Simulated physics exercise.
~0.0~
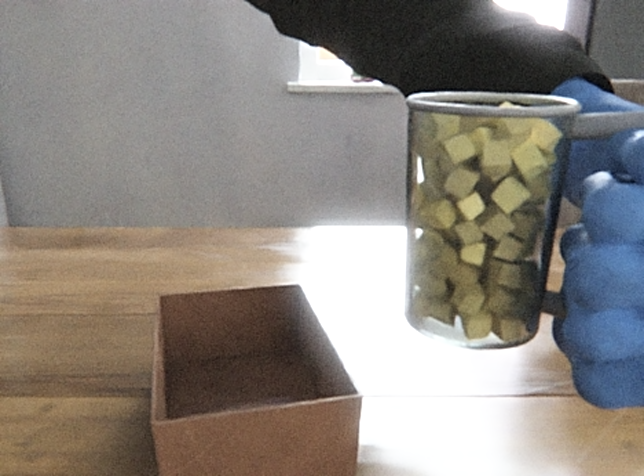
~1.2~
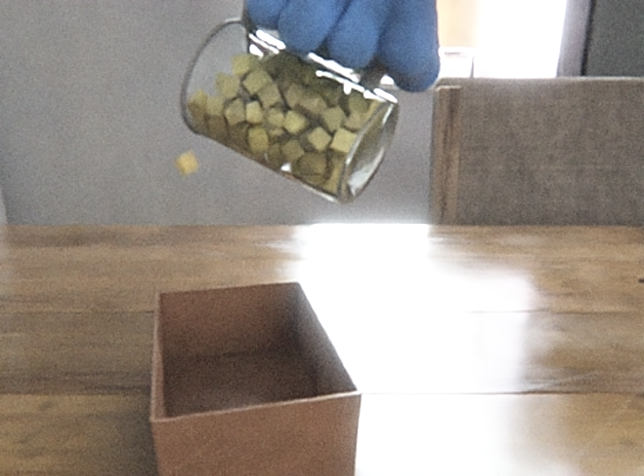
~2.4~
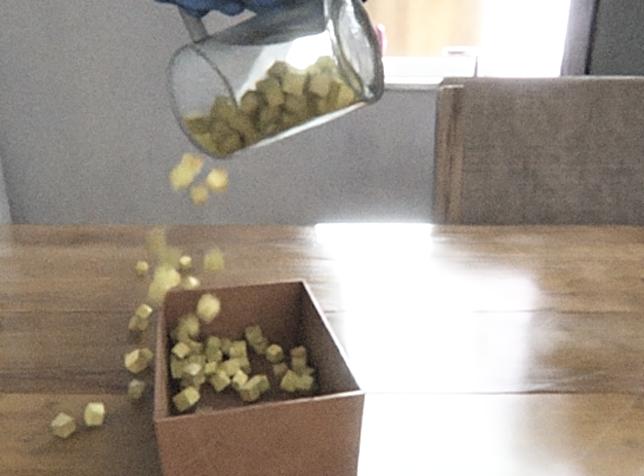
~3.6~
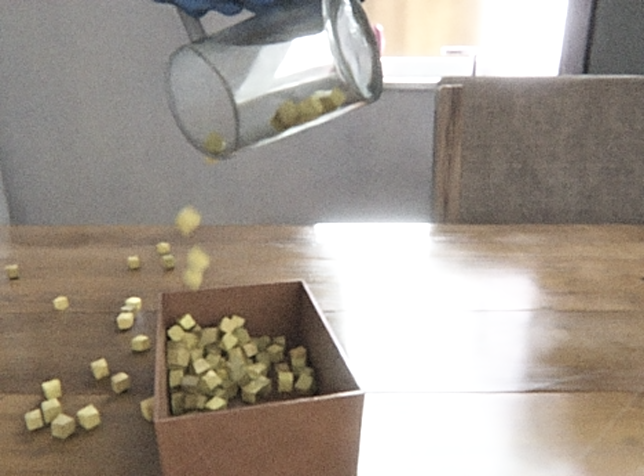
A blue-gloved hand holds a clear cup packed with pale yellow-green potato cubes, upright to the right of an open brown box on a wooden table. The hand carries the cup up and to the left, tipping it until it lies on its side and a first cube drops out. As it tilts further, cubes tumble from the mouth, many landing in the box while others fall past its left side onto the table. By the end, the cup is nearly empty, the last cubes are still falling, and most lie heaped in the box, with others scattered to its left.
